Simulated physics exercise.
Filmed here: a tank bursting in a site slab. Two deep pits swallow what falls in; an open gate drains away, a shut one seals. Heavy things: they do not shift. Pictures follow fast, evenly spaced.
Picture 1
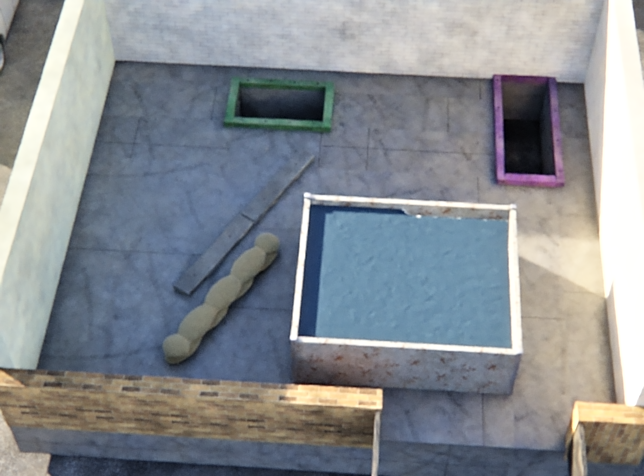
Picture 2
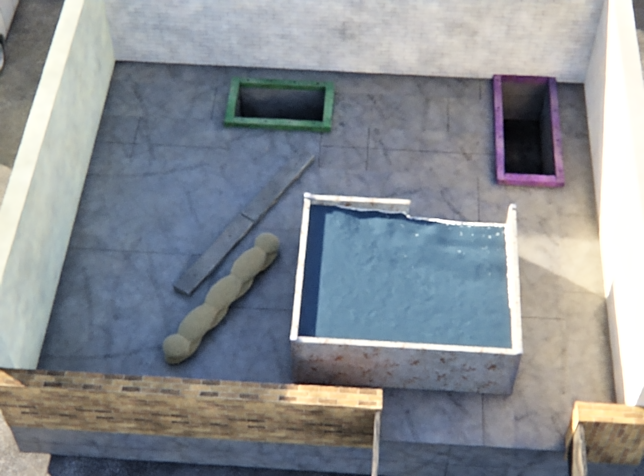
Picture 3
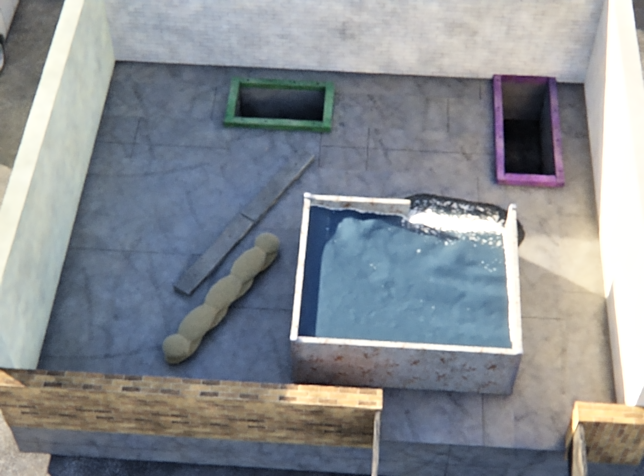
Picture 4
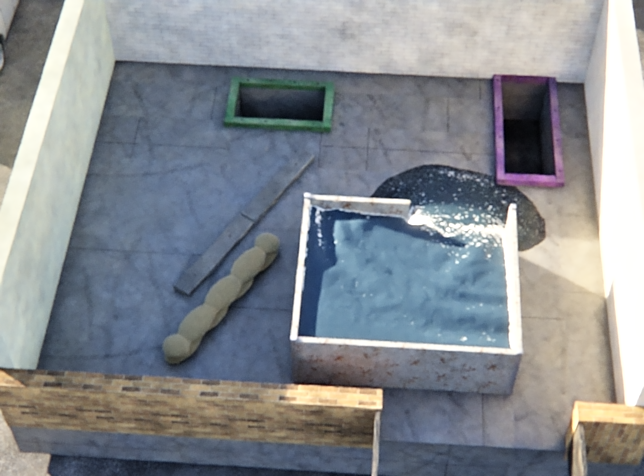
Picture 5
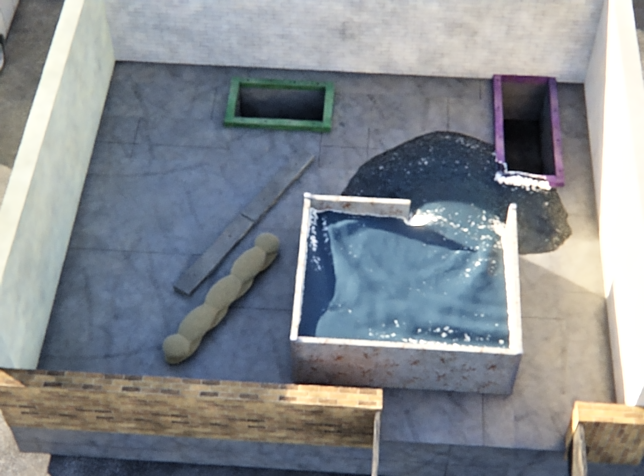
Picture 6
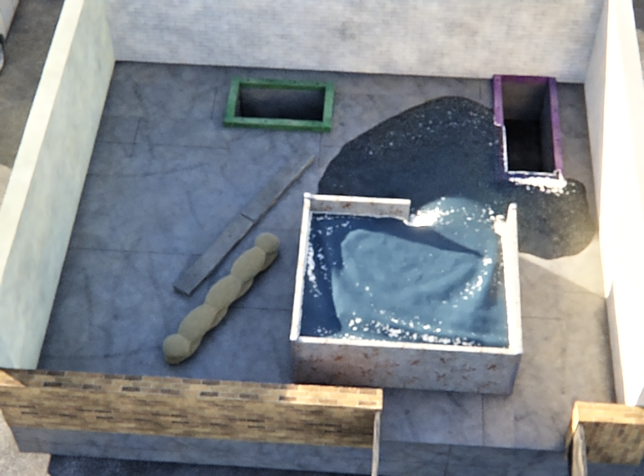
Water bursts through the tank's far side and spreads across the slab around the purple-edged pit.
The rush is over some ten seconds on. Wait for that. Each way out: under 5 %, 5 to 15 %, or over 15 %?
One by one: The gate is left holding a tiny amount - below five per cent; the purple pit is left holding a hefty amount - past fifteen per cent; the green pit is left holding a modest amount - five to fifteen per cent.
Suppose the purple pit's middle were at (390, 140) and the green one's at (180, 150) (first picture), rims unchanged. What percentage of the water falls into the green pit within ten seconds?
The green pit takes 0 per cent.
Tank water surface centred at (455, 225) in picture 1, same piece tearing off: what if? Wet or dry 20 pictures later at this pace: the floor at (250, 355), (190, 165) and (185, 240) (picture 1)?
Spot 1 unwetted, spot 2 unwetted, and spot 3 unwetted.
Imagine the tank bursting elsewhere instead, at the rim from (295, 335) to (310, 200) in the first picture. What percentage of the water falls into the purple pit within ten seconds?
For purple, it comes to 4 percent.
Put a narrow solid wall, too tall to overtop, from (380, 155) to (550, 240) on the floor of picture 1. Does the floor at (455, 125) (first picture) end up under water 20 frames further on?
Waterless.
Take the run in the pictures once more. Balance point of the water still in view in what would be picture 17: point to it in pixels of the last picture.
Near (416, 249).
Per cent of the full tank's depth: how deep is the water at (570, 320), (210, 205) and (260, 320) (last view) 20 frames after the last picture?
Around 2, 0 and 0 %.
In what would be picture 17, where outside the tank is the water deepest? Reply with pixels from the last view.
I would choose the pixel (472, 86).
A moment on, water covers 25 % of the floor; the gate 0 %, the purple pit 4 %, the green pit 0 %.
Next, water covers 35 % of the floor; the gate 0 %, the purple pit 10 %, the green pit 0 %.
Then, water covers 45 % of the floor; the gate 0 %, the purple pit 18 %, the green pit 4 %.
Later, water covers 75 % of the floor; the gate 0 %, the purple pit 26 %, the green pit 8 %.
In the end, water covers 90 % of the floor; the gate 2 %, the purple pit 29 %, the green pit 9 %.
